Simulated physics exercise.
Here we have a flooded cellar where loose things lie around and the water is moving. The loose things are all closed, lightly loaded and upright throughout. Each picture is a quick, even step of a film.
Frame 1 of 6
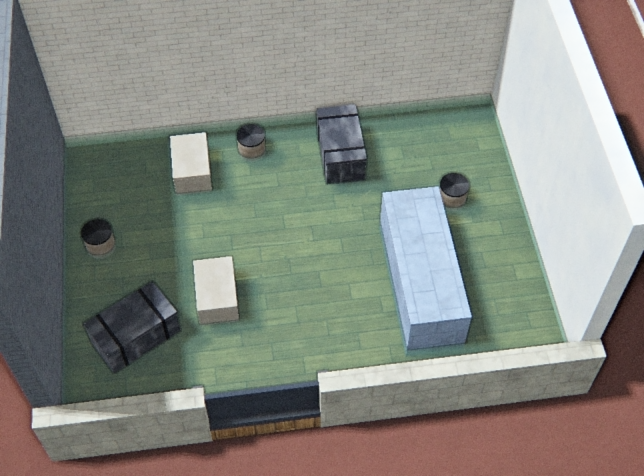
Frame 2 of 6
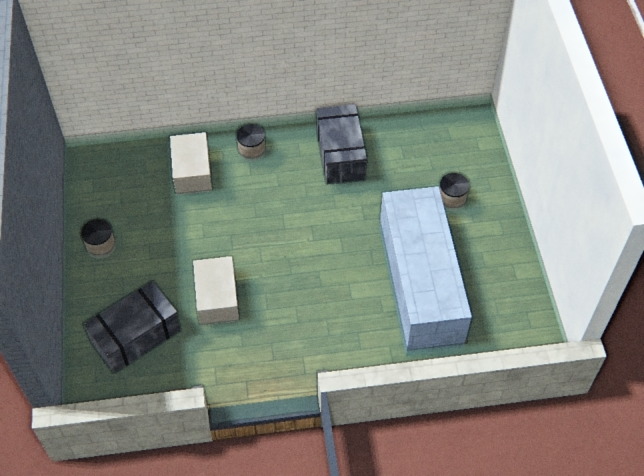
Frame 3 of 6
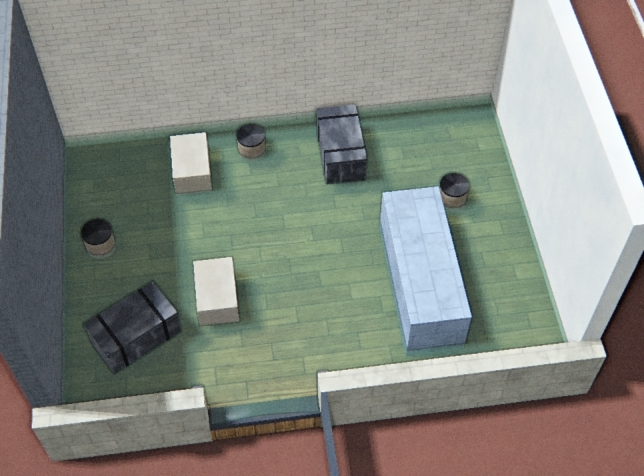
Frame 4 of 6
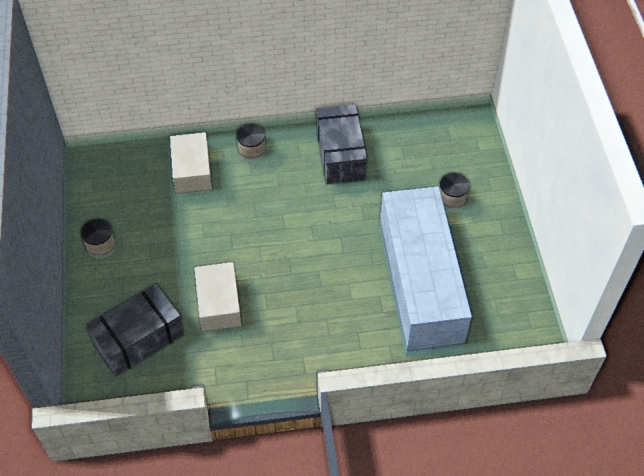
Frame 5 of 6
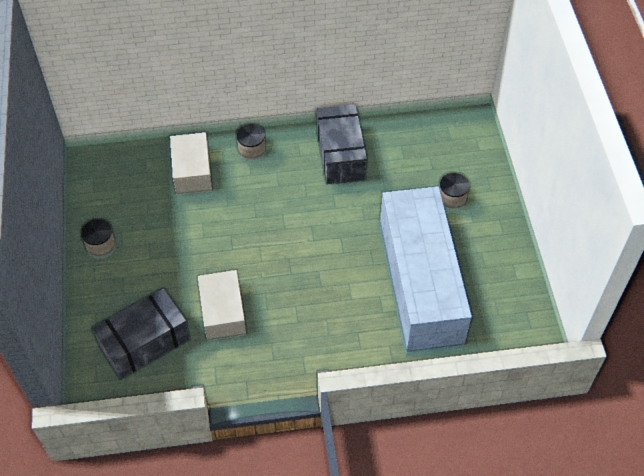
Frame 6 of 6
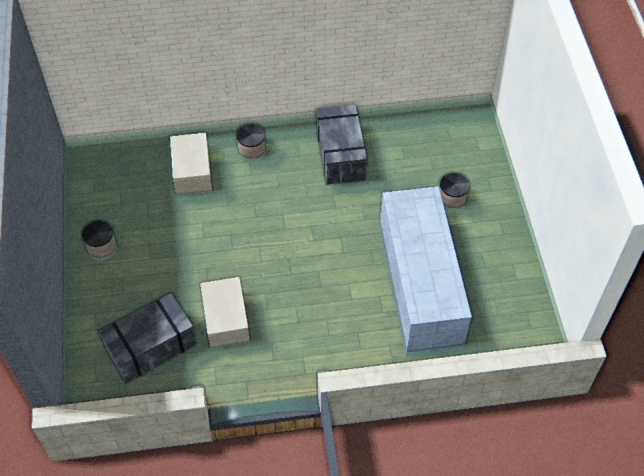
A long pale-blue block stands right of centre in a walled room with a flooded-looking green plank floor, seen from high above by a still camera. Two black strapped trunks, two cream crates and three dark-topped barrels sit around it. The dark panel in the front doorway swings outward, then the nearer crate and the left trunk drift slightly toward the front and right.
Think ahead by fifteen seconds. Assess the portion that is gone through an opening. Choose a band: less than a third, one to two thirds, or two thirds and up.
Less than a third.
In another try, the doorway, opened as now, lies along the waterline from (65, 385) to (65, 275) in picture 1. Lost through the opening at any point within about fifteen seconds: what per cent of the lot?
By my count, 60 percent.
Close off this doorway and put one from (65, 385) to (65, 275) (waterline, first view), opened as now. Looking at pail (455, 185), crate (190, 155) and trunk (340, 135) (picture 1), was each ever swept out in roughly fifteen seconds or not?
Outcome by item: Retained / exited / retained.
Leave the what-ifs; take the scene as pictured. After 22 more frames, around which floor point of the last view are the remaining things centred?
In the last view, somewhere about (249, 260).
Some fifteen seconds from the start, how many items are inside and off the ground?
Count: 6.
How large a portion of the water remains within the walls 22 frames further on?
By my count, 70 per cent.
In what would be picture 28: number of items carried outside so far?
The number is 1.
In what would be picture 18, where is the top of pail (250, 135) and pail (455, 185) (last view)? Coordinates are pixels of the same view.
(227, 155) and (406, 189).
A moment on, 0 of 7 are out; 7 afloat.
Next, 1 of 7 are out; 6 afloat.
Later, 1 of 7 are out; 6 afloat.
In the end, 1 of 7 are out; 6 afloat.
